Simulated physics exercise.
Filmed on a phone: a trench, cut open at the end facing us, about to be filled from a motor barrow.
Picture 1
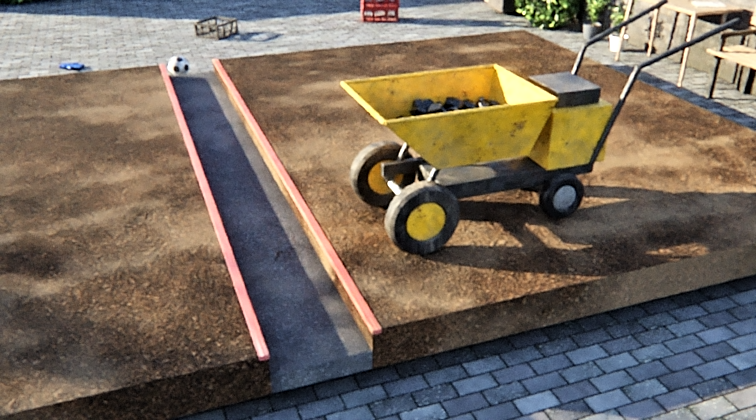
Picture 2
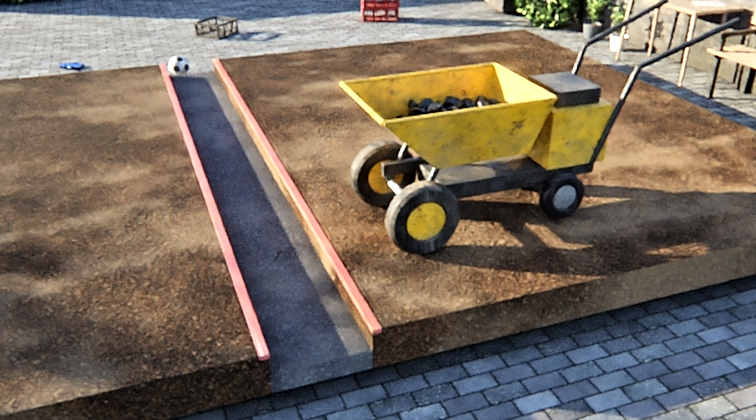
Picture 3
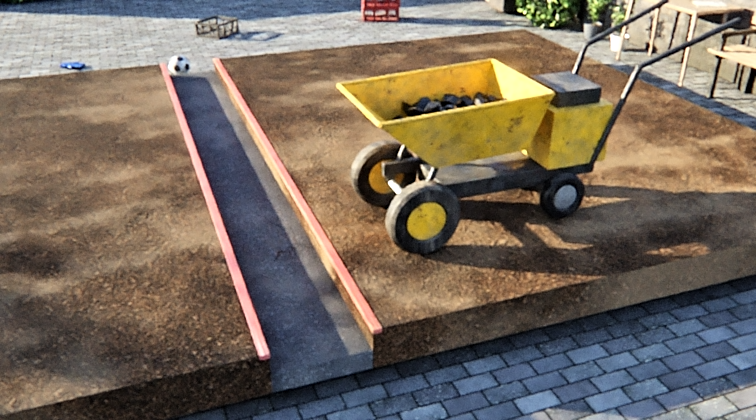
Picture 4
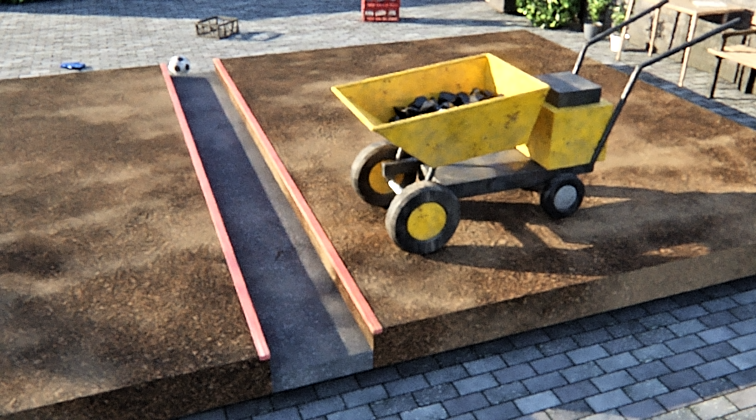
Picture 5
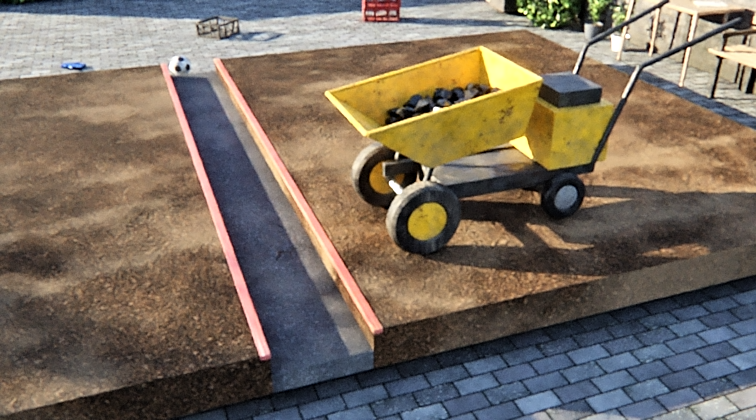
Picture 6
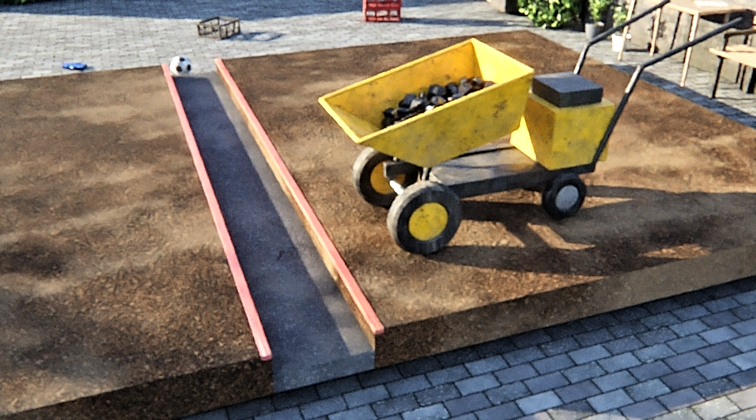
Yellow skip of a motor barrow tilting gradually toward a shallow trench edged with red rails, dark lumps still inside it.
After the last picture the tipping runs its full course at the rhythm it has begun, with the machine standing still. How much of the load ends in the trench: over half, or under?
Between the edges lies the larger part of the load.
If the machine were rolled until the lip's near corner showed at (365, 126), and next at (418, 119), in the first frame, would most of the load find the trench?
One: Most of it. Two: Over half.
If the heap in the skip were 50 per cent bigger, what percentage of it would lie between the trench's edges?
Some 80 per cent.
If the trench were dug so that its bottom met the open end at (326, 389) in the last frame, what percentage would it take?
It comes to 100 per cent or so.
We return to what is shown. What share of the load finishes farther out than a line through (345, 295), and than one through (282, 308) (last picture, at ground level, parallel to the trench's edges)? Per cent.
First some 100, then 30 per cent.
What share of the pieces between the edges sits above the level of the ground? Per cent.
Roughly 20 in a hundred.
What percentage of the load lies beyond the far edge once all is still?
Some 5 per cent.
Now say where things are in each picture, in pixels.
The first frame shows lip of the skip at (385, 123), level; top of the load at (451, 119), lumps of coal; first edge of the trench at (354, 292); far edge at (249, 314), the trench nearly as wide as the skip, and shallow for its width.
The second frame shows lip of the skip at (384, 124), level; top of the load at (450, 119).
The third frame shows lip of the skip at (380, 126), tipped barely; top of the load at (473, 113).
The fourth frame shows lip of the skip at (374, 130), tipped a little; top of the load at (469, 110).
The fifth frame shows lip of the skip at (367, 135), tipped a little; top of the load at (481, 103).
The sixth frame shows lip of the skip at (359, 142), tipped clearly; top of the load at (475, 98); first edge of the trench at (357, 292); far edge at (252, 314).
Soon after the last picture, skip tipped steeply; all in the skip.
A little later, skip tipped right over; about half in the skip; about half in or heaped over the trench; a stray few beyond it.
Later still, skip tipped right over; a stray few in the skip; nearly all in or heaped over the trench; a small part beyond it.
At rest, skip tipped right over; a stray few in the skip; nearly all in or heaped over the trench; a small part beyond it.
